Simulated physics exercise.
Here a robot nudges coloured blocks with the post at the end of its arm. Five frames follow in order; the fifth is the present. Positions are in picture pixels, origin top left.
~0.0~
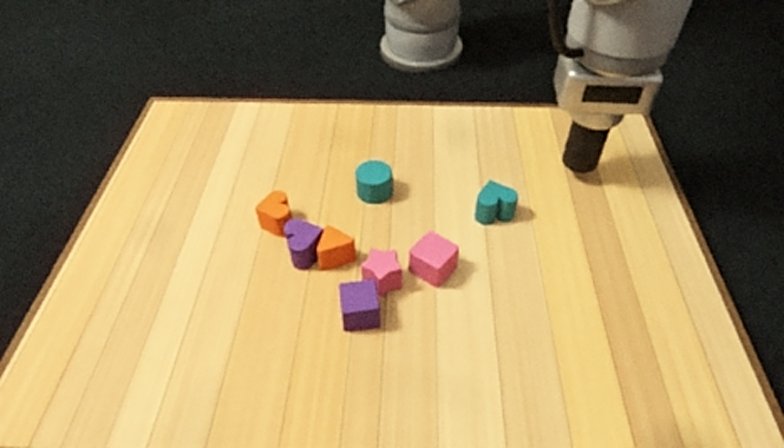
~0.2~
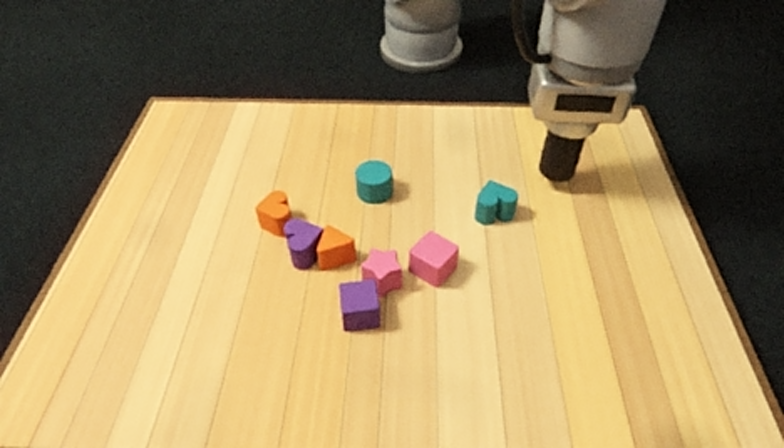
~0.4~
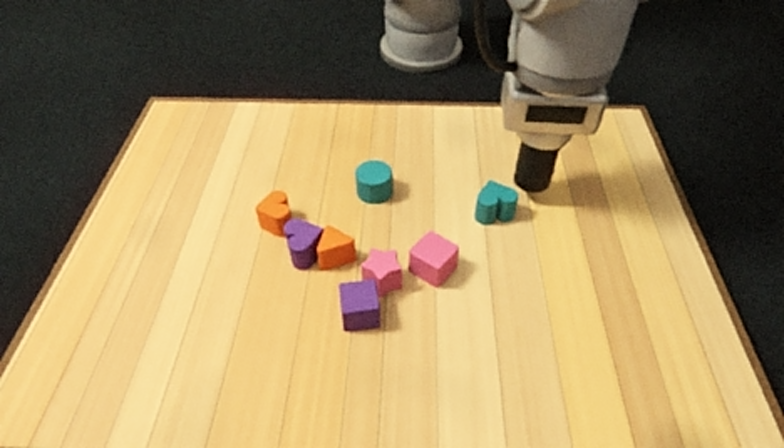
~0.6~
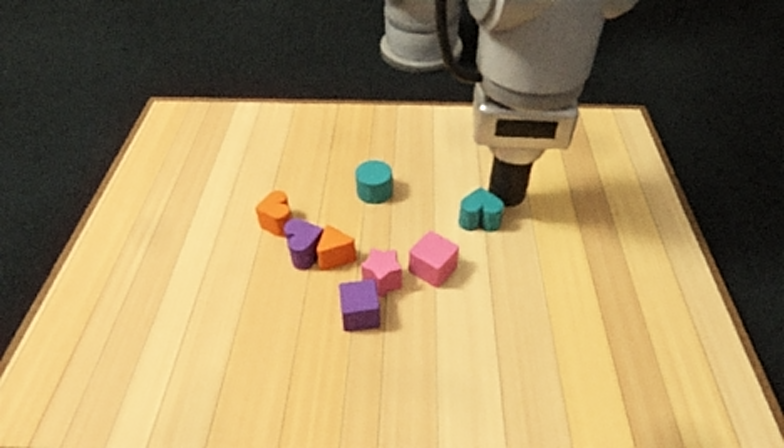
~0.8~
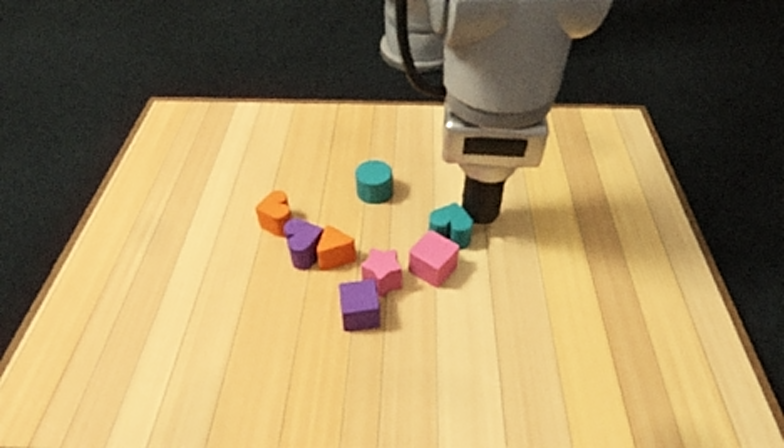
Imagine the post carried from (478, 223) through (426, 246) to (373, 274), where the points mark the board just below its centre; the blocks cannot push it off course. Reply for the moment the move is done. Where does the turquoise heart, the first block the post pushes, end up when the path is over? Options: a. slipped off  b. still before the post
The one that fits is b, still before the post.
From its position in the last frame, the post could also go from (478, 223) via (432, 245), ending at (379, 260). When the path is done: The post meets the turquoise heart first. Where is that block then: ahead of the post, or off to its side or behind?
Prediction: Still leading.
The first path, step by step. One third of the way, post at (444, 225); pink four-sided block at (425, 258), turned 40° anticlockwise; turquoise heart at (413, 229).
Two thirds of the way, post at (409, 244); orange triangular block at (330, 238); purple four-sided block at (354, 302); pink star-shaped block at (369, 273), turned 35° anticlockwise; pink four-sided block at (421, 265), turned 60° anticlockwise; turquoise heart at (373, 244).
At the end, post at (372, 263); purple heart at (274, 230), turned 15° clockwise; orange triangular block at (296, 242), turned 30° clockwise; purple four-sided block at (349, 324), turned 15° anticlockwise; pink star-shaped block at (340, 291), turned 80° anticlockwise; pink four-sided block at (420, 268), turned 70° anticlockwise; turquoise heart at (333, 260), turned 20° clockwise.
